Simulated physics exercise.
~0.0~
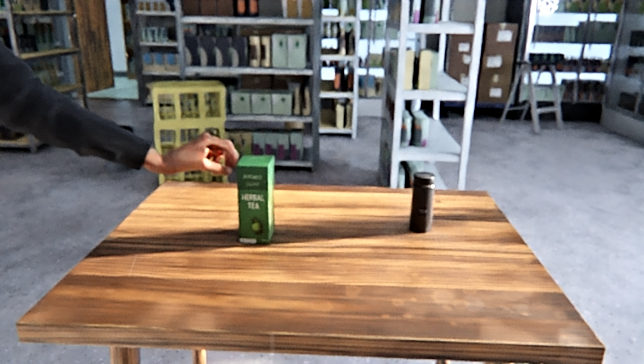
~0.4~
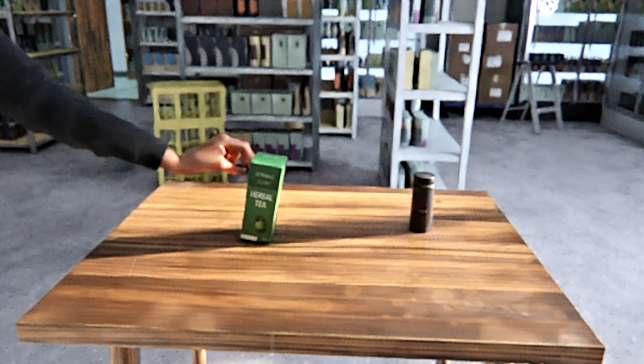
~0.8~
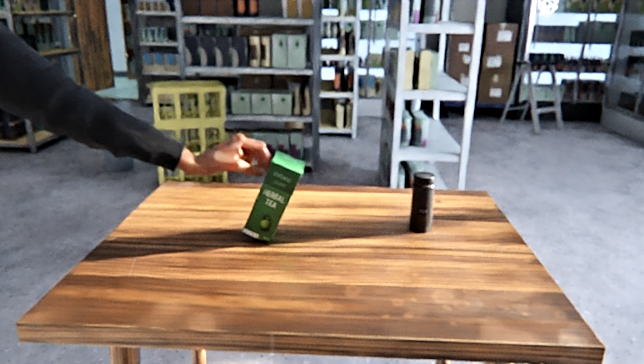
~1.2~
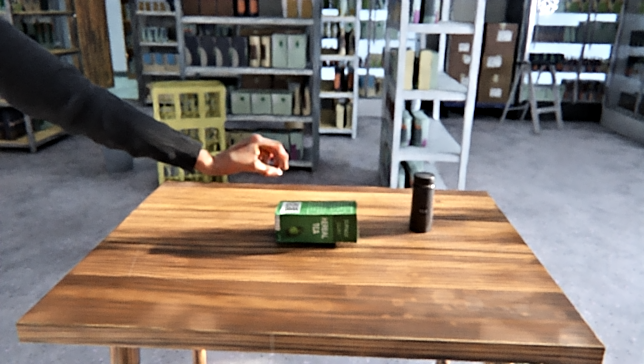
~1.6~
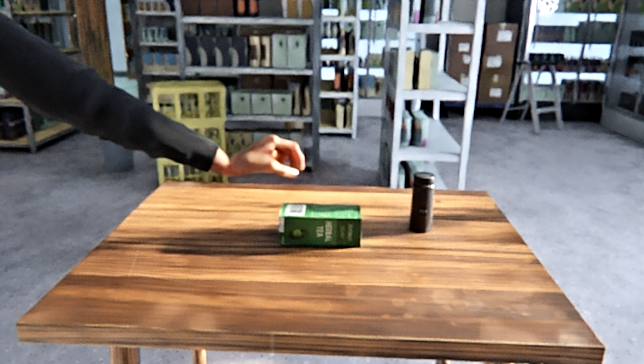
At first, a green box of herbal tea stands upright on a wooden table, with a small black container to its right and shelves lining the room behind. A dark-sleeved arm reaches in from the left, its hand close to the top of the box. The hand pushes to the right, and the box begins to lean that way. It tilts further as the hand keeps moving, then topples onto its side. At the end, the box lies flat on the table with the hand hovering above it, while the black container still stands in its place.
